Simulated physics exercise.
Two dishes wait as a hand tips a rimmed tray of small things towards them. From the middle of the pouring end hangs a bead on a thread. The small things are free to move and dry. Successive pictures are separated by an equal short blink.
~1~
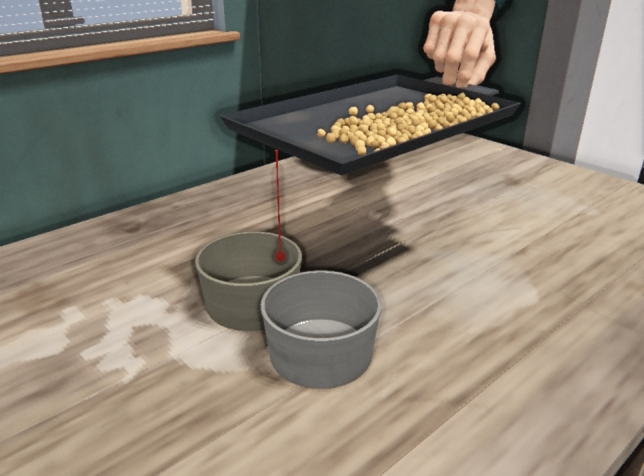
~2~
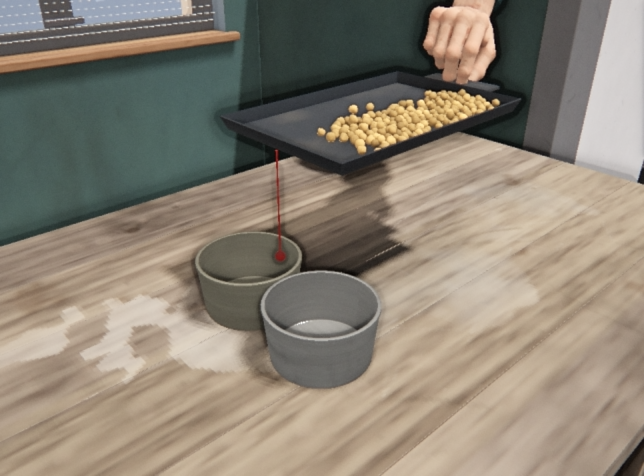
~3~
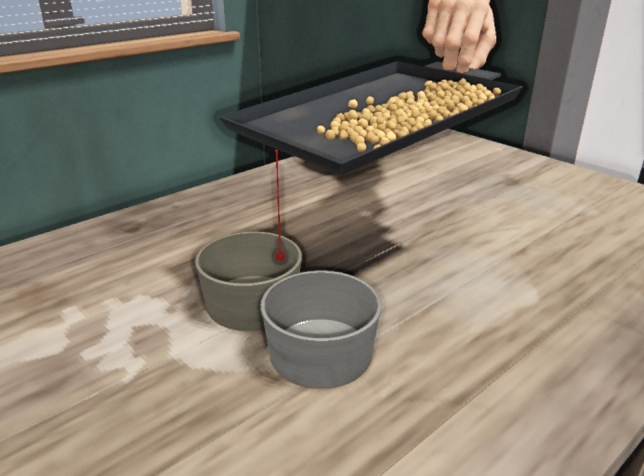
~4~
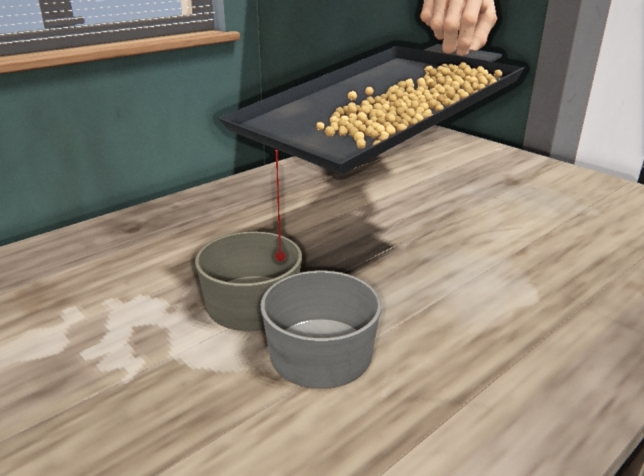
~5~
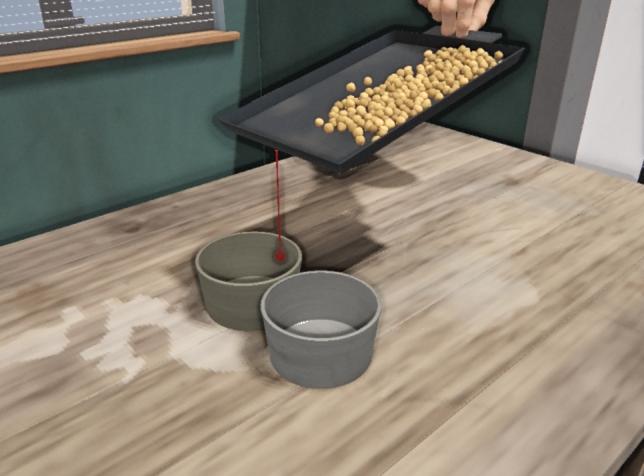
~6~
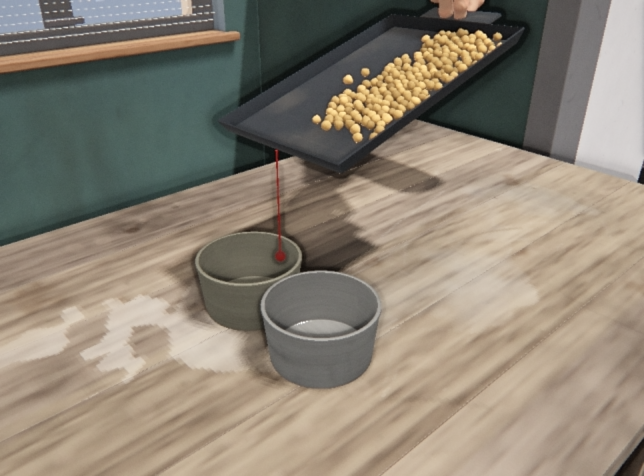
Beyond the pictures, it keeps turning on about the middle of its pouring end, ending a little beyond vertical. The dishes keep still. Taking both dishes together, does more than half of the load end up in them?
Yes.
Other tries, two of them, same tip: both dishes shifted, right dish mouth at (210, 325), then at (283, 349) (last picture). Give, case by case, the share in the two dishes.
20 per cent the first time, 60 per cent the second time.
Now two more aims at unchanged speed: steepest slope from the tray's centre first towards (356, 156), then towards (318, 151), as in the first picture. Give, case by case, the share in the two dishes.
About 90 % and about 80 %.
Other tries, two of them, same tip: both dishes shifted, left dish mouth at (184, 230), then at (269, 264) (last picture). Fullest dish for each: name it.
Right side first, Left side second.
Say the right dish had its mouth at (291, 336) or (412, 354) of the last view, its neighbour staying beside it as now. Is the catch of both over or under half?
Past half, then shy of half.
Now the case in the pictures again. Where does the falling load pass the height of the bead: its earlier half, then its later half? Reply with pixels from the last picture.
For the early half I get (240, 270), and for the late half (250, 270).
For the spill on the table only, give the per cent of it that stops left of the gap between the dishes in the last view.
That's about 100 per cent of the spill.
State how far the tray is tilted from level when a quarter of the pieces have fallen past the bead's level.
At roughly 70°.
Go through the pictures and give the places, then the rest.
In the first picture, corners of the pouring end at (228, 116) and (342, 160), level; middle of the load at (414, 121), dried chickpeas; left dish at (208, 295); right dish at (277, 348); bead on its thread at (280, 256).
In the second picture, corners of the pouring end at (227, 116) and (342, 160), level; middle of the load at (414, 118).
In the third picture, corners of the pouring end at (227, 116) and (341, 160), tipped barely, level across its low end; middle of the load at (414, 111).
In the fourth picture, corners of the pouring end at (226, 117) and (340, 159), tipped a little, level across its low end; middle of the load at (414, 101).
In the fifth picture, corners of the pouring end at (225, 118) and (339, 159), tipped a little, level across its low end; middle of the load at (413, 90).
In the sixth picture, corners of the pouring end at (225, 119) and (338, 159), tipped clearly, level across its low end; middle of the load at (411, 79); left dish at (208, 295); right dish at (277, 348).
Soon, tray tipped steeply; about two thirds on the tray; a stray few in the right dish; a stray few in the left dish; a stray few outside both; about a quarter in the air.
A while on, tray tipped right over; a small part on the tray; about a quarter in the right dish; about a quarter in the left dish; about a quarter outside both; about a quarter in the air.
Towards the end, tray tipped past a quarter turn; about a quarter in the right dish; about a third in the left dish; about a third outside both.
Finally, tray tipped past a quarter turn; about a quarter in the right dish; about a third in the left dish; about a third outside both.
